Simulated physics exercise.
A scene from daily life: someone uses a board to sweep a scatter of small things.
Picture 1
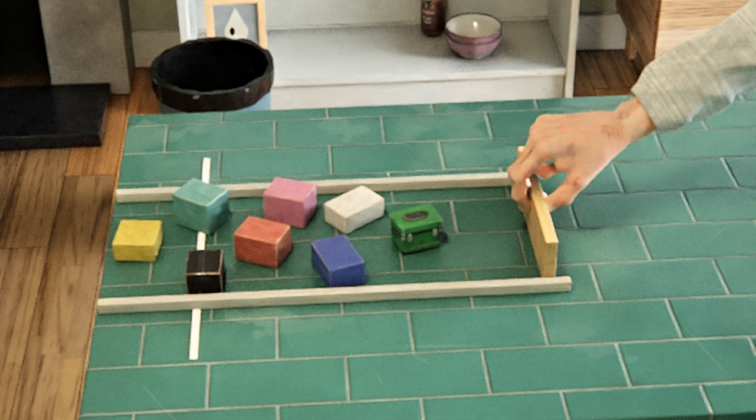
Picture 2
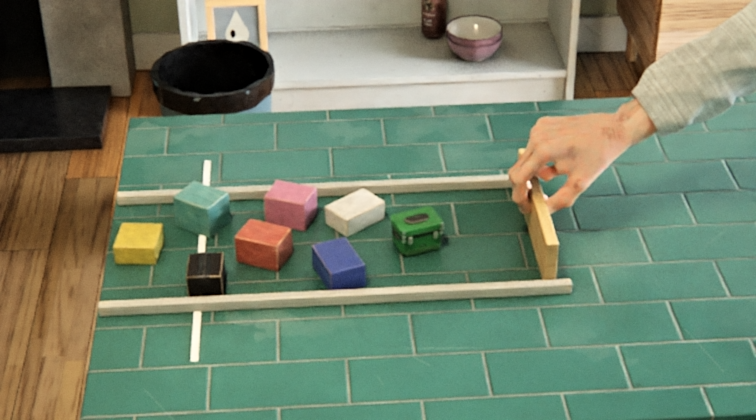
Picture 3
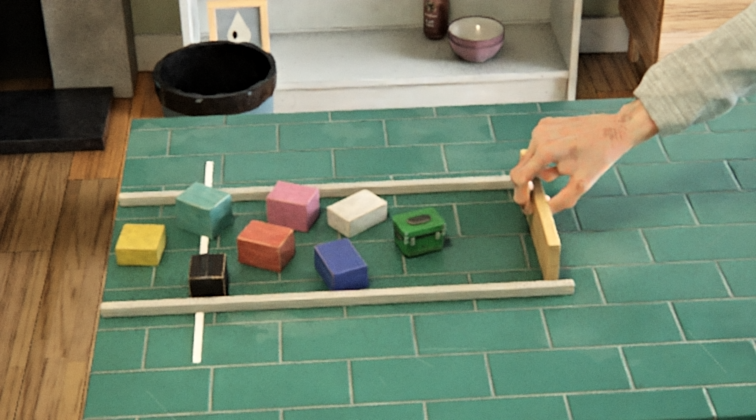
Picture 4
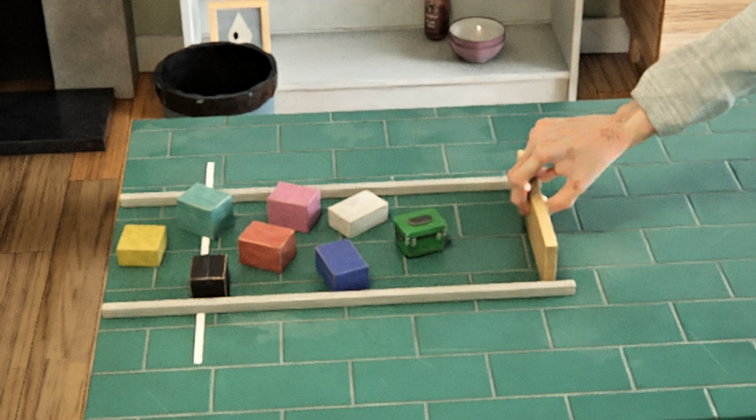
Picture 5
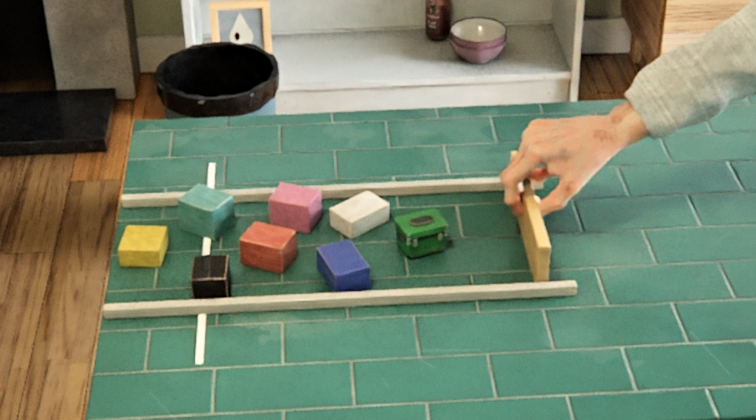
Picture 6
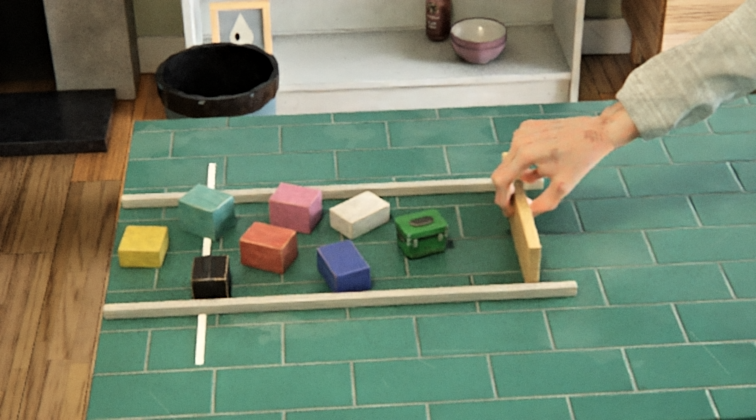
A hand held a small wooden board upright between two pale strips on a green tiled table, then slid it slightly left toward the scattered colored blocks and green case, which stayed put.
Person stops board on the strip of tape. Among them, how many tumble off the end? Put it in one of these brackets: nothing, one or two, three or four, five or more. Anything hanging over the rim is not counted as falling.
I expect one or two drops over the end.
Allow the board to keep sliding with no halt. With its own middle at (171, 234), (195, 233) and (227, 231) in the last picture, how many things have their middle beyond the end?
4; 2; 1.
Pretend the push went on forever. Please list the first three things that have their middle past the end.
The turquoise block goes first, followed by the yellow block and then the pink block.
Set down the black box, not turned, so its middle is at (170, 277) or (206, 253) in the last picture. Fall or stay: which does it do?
Taking the two places in turn: It doesn't drop, then it fails to stay.
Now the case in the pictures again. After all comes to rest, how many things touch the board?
The count in contact is 3.
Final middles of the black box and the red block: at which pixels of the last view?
Black box: About (148, 288); red block: About (139, 262).
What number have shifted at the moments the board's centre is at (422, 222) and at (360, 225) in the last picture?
First 1 and then 4.
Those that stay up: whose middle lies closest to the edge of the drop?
It's the pink block.
Early on, none off yet; yellow block at rest near (144, 246); turquoise block at rest near (207, 212); black box at rest near (211, 278).
A while later, none off yet; yellow block at rest near (144, 246); turquoise block travelled about its own width near (145, 218); black box moving near (207, 280).
Finally, the number that fall off is one or two; lost, turquoise block and yellow block.
